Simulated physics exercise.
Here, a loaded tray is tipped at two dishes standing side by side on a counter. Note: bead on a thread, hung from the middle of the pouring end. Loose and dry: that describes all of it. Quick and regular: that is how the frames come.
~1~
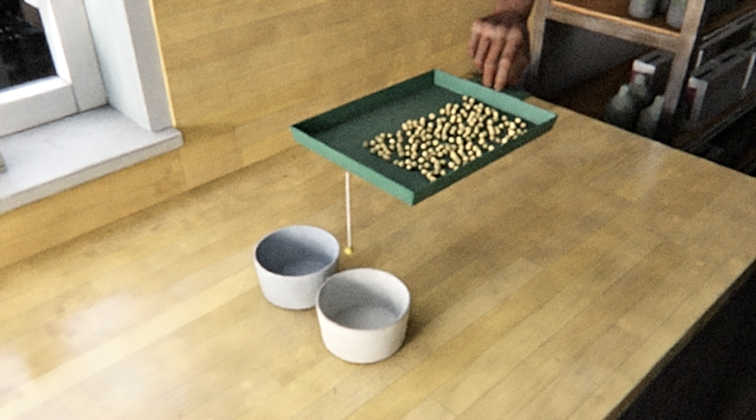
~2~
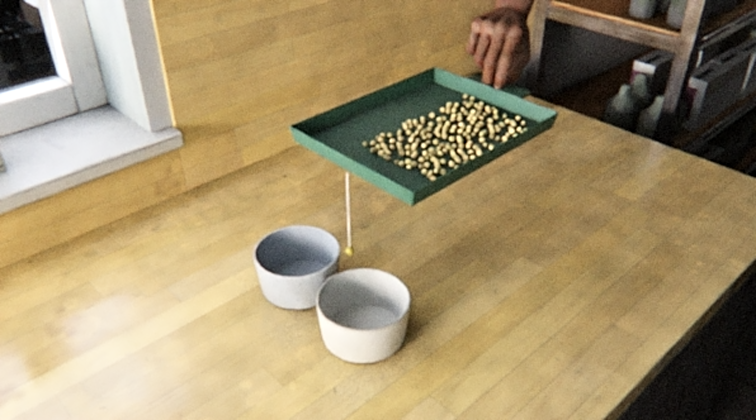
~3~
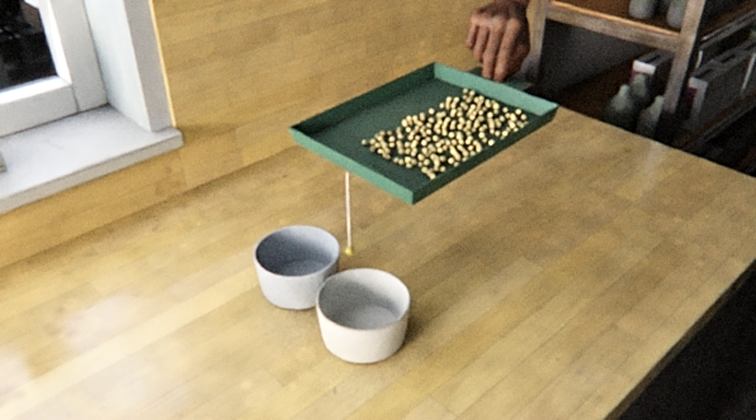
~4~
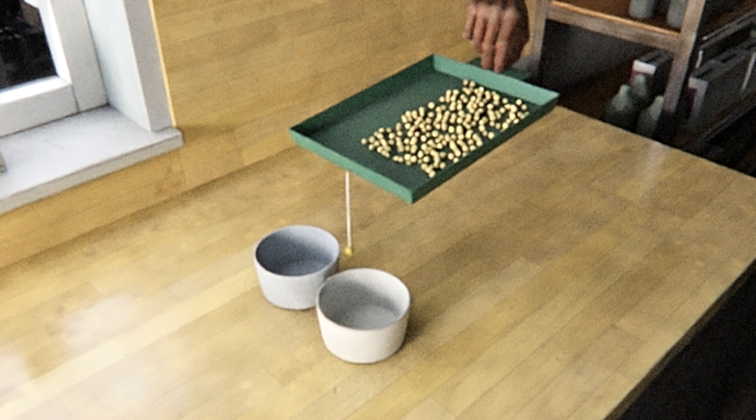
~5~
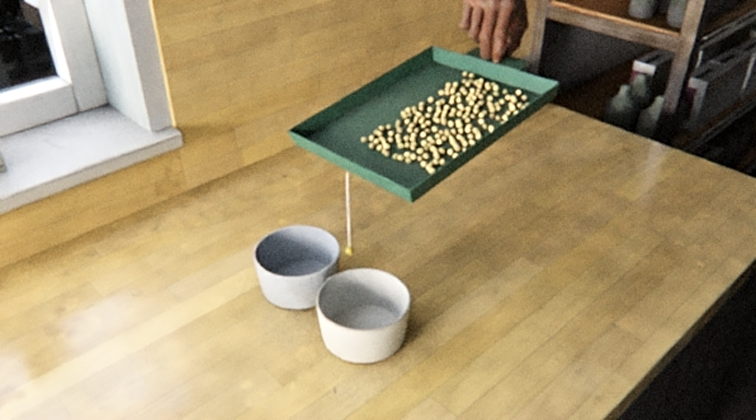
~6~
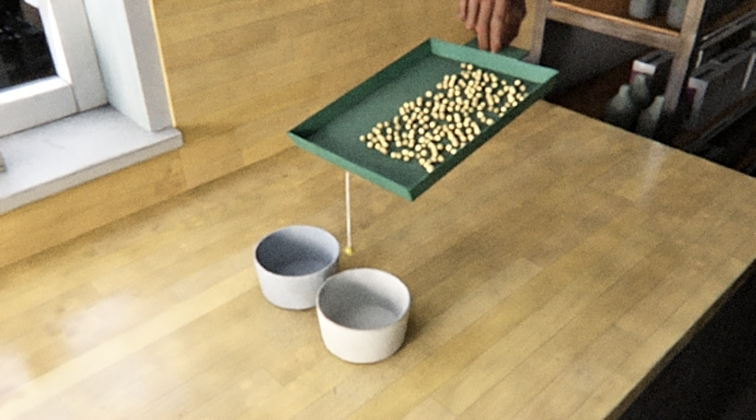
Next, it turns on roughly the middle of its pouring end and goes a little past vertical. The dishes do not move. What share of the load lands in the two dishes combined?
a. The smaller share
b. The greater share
Option b: The greater share.
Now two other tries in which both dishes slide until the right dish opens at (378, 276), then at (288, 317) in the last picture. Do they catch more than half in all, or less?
First try: Higher than half; second try: Lower than half.
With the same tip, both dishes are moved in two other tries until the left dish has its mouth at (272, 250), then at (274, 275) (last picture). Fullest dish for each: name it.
In the first position the left of the two, in the second the left of the two.
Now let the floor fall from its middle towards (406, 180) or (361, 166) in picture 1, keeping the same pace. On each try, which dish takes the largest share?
In turn: The right dish; the right dish.
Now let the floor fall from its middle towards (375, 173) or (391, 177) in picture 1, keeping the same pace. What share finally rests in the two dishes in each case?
I'd say some 80 in a hundred at first, then 80 in a hundred.
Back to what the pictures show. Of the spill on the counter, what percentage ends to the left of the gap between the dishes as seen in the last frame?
Close to 100 per cent of the spill, I think.
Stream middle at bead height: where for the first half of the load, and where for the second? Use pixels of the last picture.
First part (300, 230), rest (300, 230).
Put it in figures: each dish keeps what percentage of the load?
In per cent, left near 80 and right near 0.
Soon after the last picture, tray tipped steeply; nearly all on the tray; a stray few in the left dish; a stray few outside both; a stray few in the air.
A little later, tray tipped right over; most on the tray; a small part in the left dish; a stray few outside both; a small part in the air.
Later still, tray tipped past a quarter turn; a stray few in the right dish; most in the left dish; a small part outside both.
At rest, tray tipped past a quarter turn; a stray few in the right dish; most in the left dish; a small part outside both.
